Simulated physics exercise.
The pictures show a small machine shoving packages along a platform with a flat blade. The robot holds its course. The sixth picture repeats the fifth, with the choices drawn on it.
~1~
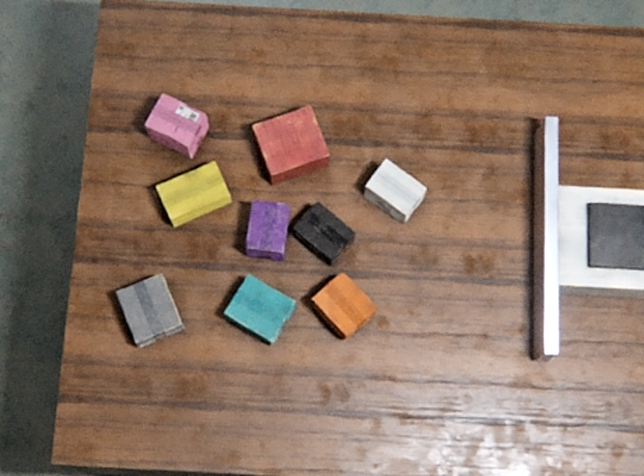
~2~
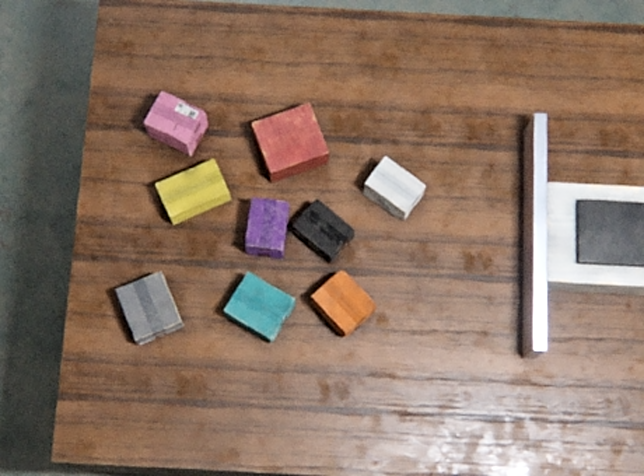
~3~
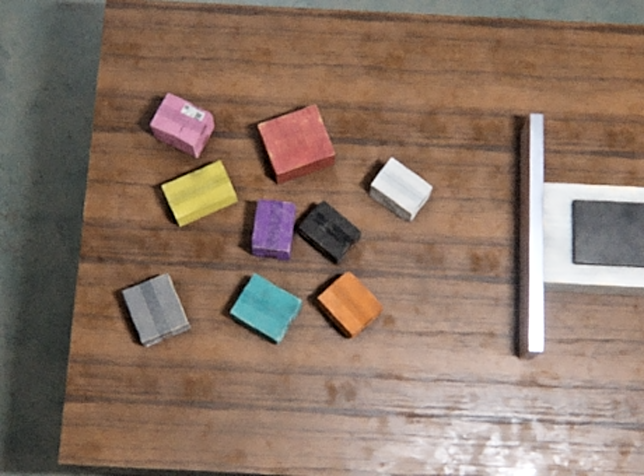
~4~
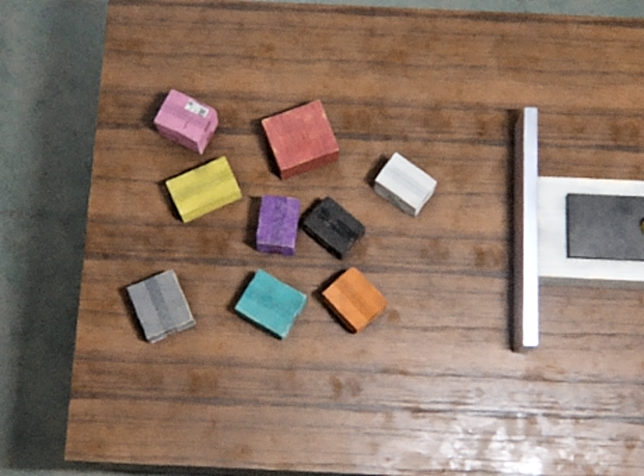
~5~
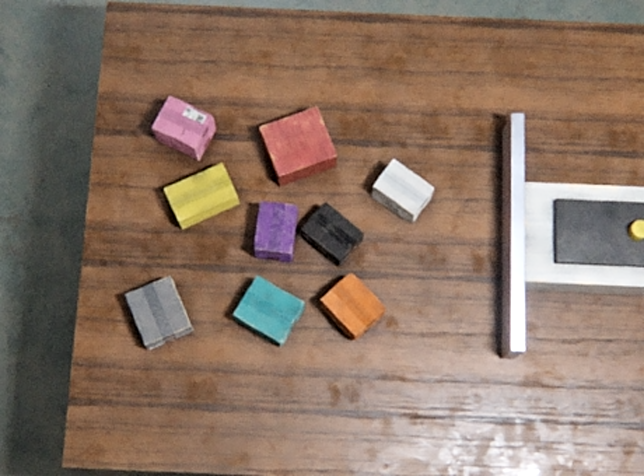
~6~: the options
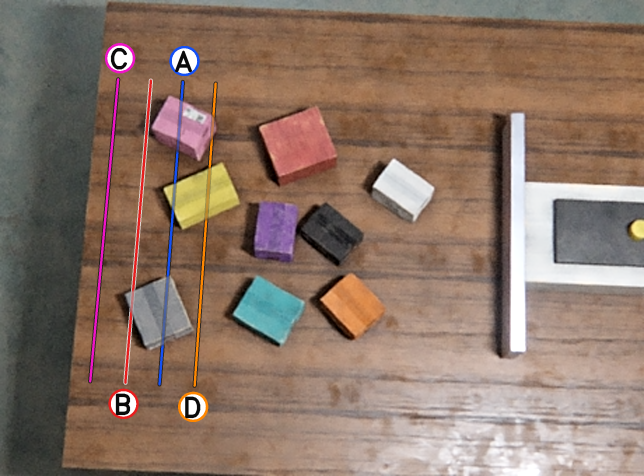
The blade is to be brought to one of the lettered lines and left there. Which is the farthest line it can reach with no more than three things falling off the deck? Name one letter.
Up to line A.
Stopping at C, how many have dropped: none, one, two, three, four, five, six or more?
In all, six or more.
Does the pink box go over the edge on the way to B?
Yes.
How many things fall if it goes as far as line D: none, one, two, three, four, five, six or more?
The count is none.
On the marked copy, A at (172, 228); B at (139, 227); C at (105, 225); D at (206, 230).
With A. Early on, robot (469, 227); white parcel (354, 191); grey box (159, 313).
Further on, robot (346, 221); grey box (138, 318); pink box (178, 129).
At the end, robot (248, 217); pink box over the edge; grey box over the edge; two fallen.
As for the rest, B drops five; C drops nine; D is within the limit but short.
